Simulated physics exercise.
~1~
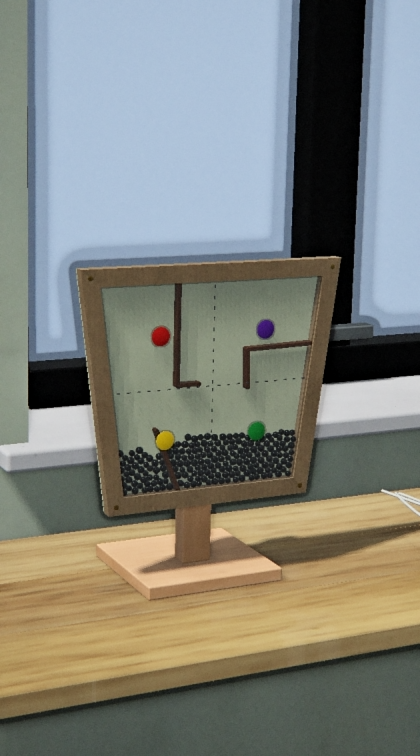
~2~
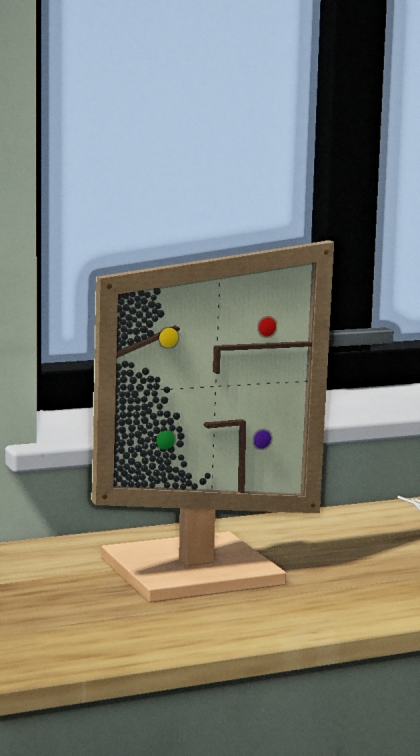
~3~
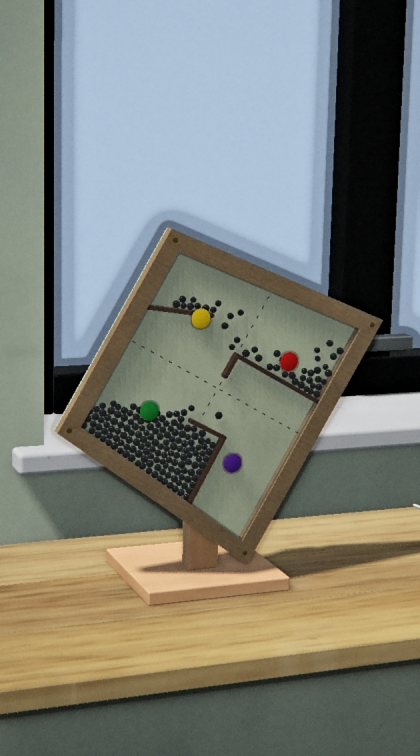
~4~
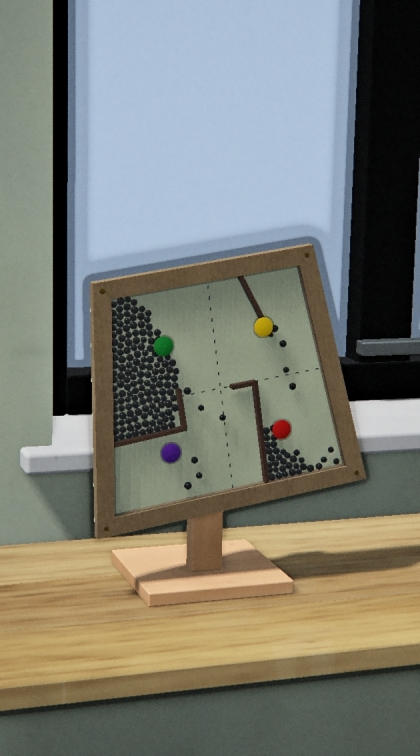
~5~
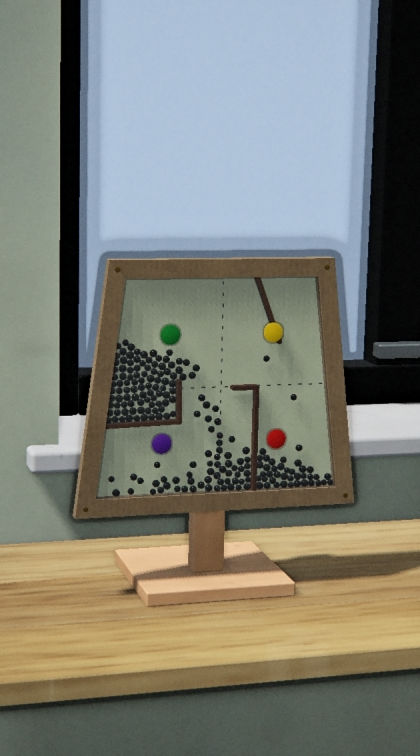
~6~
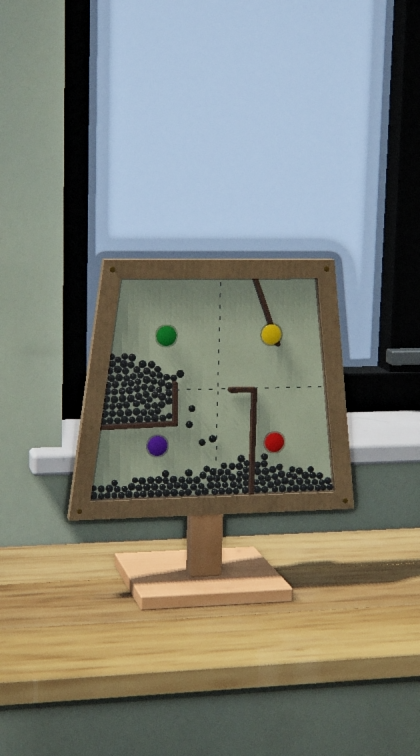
In the video, a wooden-framed case of small black beads on a stand turns clockwise until upside down, the beads sliding and spilling past its inner ledges. It ends with beads spread along the bottom and a pile still held on the left ledge above the purple dot.
